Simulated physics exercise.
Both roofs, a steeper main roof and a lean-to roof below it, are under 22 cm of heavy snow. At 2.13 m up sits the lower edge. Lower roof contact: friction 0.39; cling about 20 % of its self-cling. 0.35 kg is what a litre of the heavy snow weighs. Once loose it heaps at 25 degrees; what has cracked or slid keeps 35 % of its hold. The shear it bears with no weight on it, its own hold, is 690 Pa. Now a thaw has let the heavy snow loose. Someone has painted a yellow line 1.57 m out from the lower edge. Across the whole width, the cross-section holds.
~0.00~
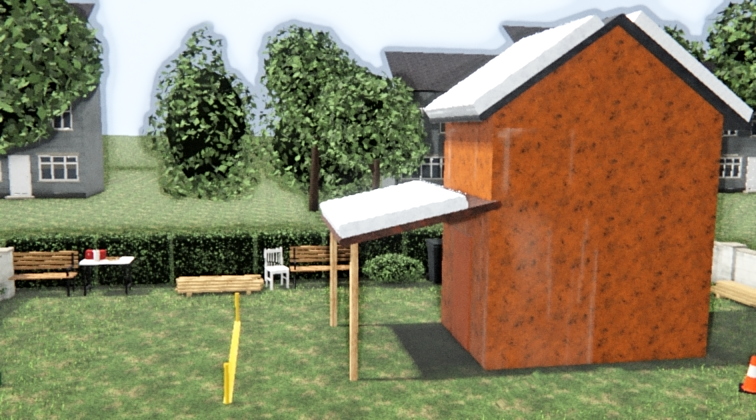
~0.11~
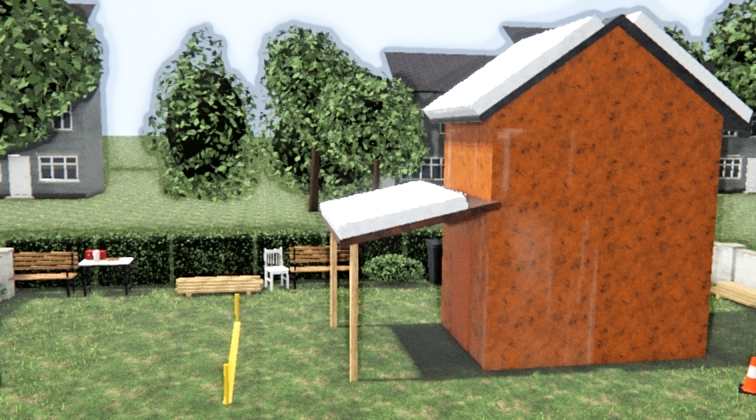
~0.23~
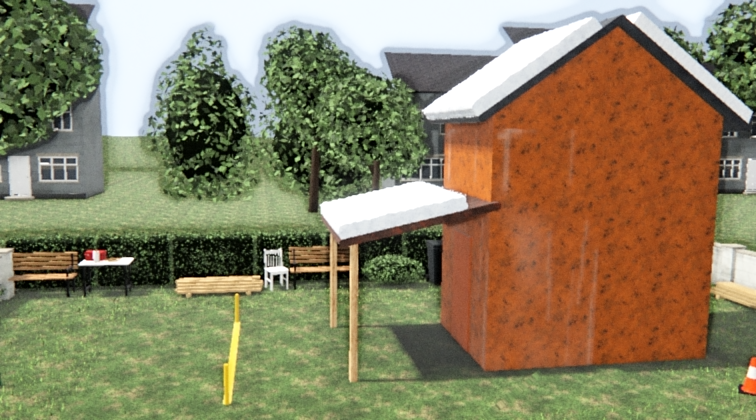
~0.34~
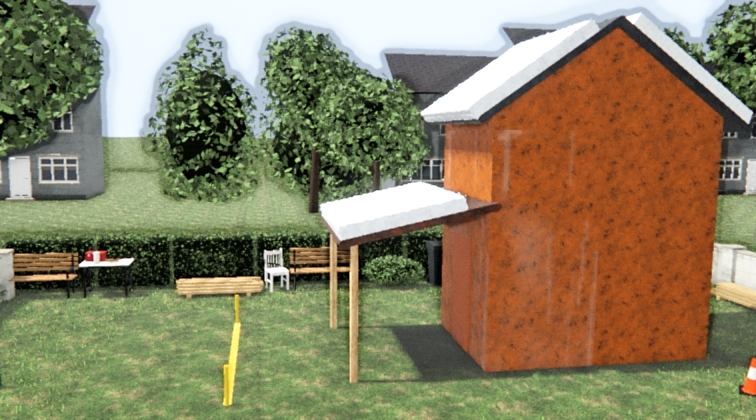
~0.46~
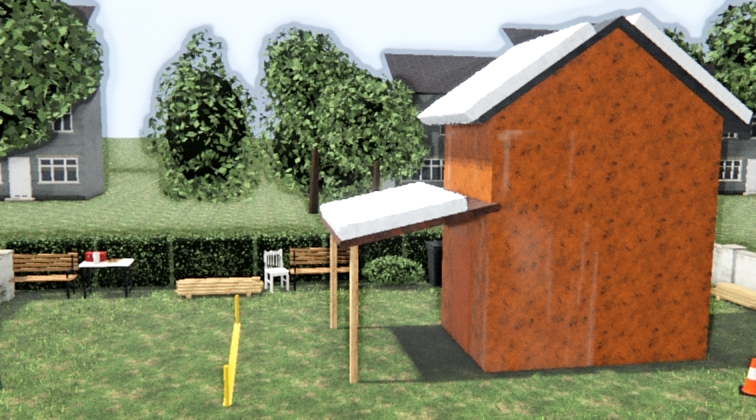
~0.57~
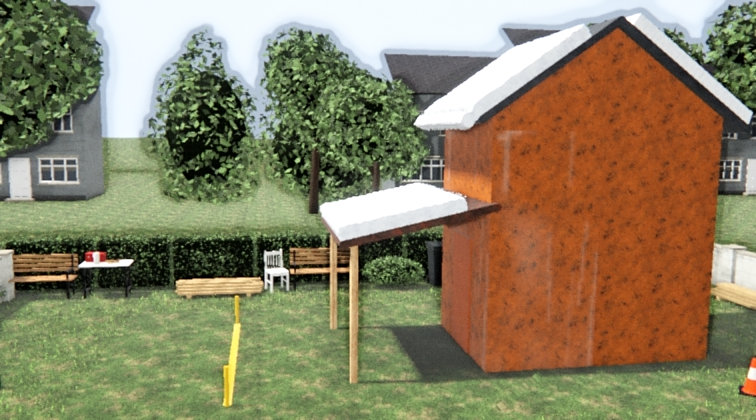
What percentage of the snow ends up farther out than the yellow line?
About 0 %.
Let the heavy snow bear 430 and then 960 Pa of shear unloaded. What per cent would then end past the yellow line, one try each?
5 in a hundred, followed by 0 in a hundred.
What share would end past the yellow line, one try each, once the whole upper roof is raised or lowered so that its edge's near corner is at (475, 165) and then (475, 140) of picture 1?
0 %, then 0 %.
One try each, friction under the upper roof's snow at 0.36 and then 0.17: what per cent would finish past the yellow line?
6 %, then 20 %.
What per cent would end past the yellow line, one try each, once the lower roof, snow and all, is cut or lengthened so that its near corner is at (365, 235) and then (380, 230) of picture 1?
Try 1: Near 2 %; try 2: Near 3 %.
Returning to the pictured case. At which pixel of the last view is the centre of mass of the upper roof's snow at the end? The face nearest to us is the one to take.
Near pixel (378, 238).
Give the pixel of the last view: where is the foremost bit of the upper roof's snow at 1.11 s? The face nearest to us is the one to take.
About (421, 204).
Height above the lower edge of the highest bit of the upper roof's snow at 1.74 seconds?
It sits some 1.9 m above the lower edge at that time.
After 1.11 s, none is below the lower edge and 0 % is past the line.
After 1.74 s, none is below the lower edge and 0 % is past the line.
After 2.37 s, none is below the lower edge and 0 % is past the line.
After 3.00 s, 19 % is below the lower edge and 0 % is past the line.
After 3.80 s, 19 % is below the lower edge and 0 % is past the line.
